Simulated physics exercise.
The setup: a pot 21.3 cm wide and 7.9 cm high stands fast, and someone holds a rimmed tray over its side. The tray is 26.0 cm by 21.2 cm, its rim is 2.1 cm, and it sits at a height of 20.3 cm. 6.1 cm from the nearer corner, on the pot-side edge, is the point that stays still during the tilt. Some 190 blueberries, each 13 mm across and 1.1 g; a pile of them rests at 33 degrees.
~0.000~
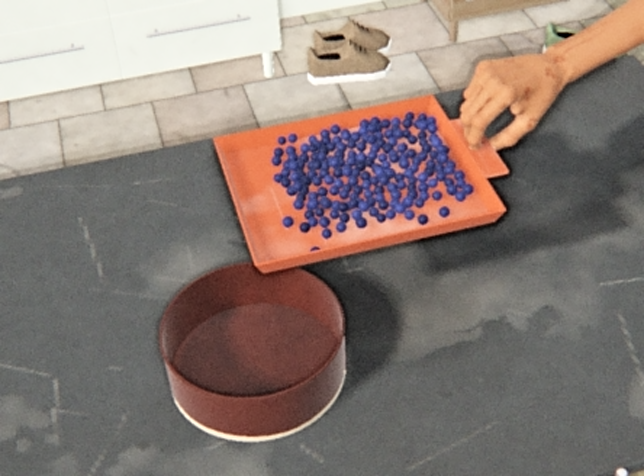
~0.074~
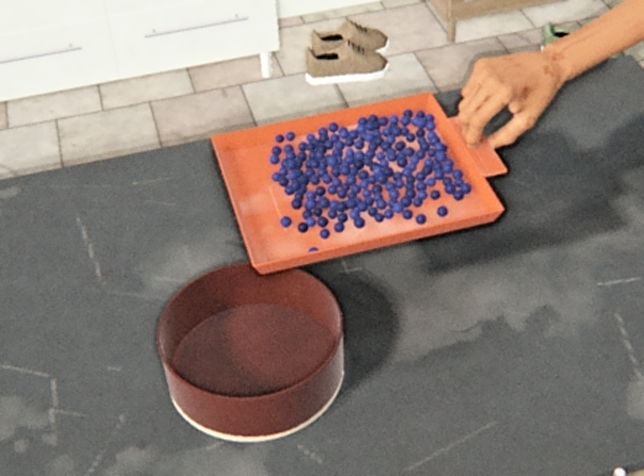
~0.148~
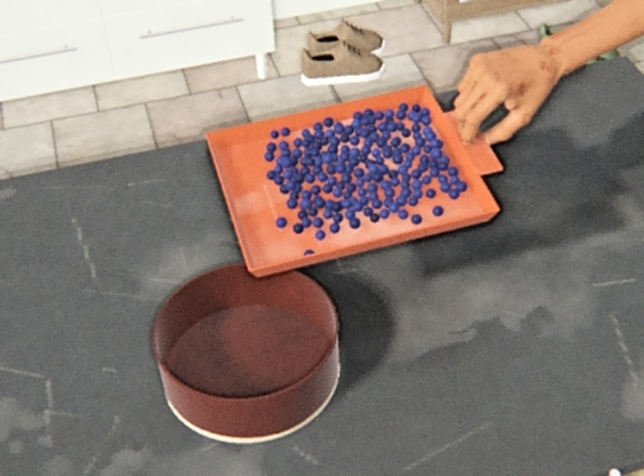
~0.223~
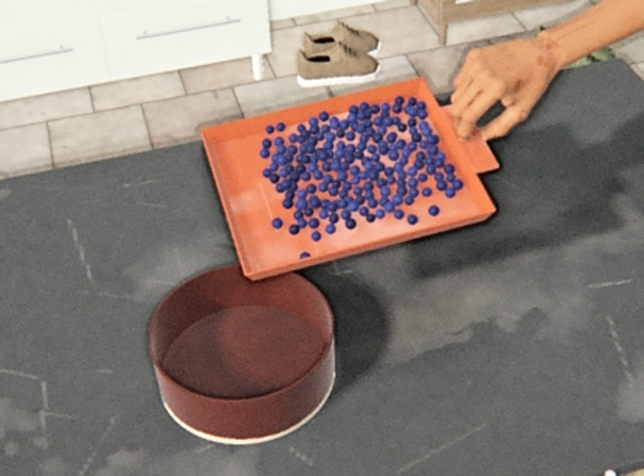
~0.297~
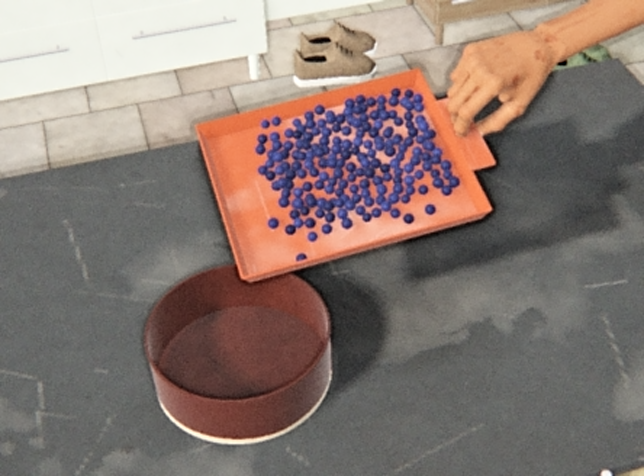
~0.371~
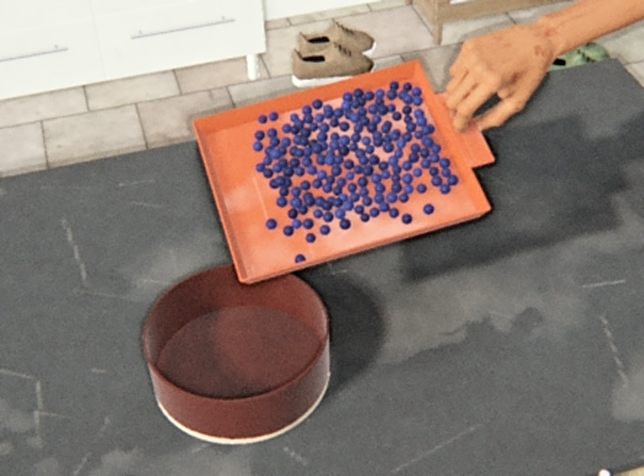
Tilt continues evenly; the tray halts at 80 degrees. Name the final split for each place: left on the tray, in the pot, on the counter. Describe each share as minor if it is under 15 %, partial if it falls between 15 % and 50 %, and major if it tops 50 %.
Result: Tray: My guess is a mere handful of the pieces, pot: My guess is the majority of the pieces, counter: My guess is a sizable share of the pieces.
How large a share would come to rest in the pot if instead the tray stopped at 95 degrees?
It would be near 60 per cent.
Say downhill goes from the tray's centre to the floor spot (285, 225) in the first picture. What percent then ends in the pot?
I'd estimate about 95 %.
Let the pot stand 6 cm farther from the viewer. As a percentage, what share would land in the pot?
Share in pot: Approx. 10 %.
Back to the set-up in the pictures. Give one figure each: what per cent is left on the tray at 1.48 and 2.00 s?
I'd say roughly 100, then roughly 35.
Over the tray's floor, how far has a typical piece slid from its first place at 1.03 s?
I'd say close to 6 centimetres.
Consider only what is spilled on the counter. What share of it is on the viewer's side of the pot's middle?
Share: Some 100 %.
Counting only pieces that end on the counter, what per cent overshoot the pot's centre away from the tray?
Some 10 per cent.
Then, at 1.03 s, tilt 45 degrees; the tray holds 100 %, the pot 0 %.
After 1.48 s, tilt 66 degrees; the tray holds 100 %, the pot 0 %.
After 2.00 s, tilt 80 degrees; the tray holds 35 %, the pot 25 %.
By 3.3 s all is still; tray 0 %, pot 60 %, counter 40 %.
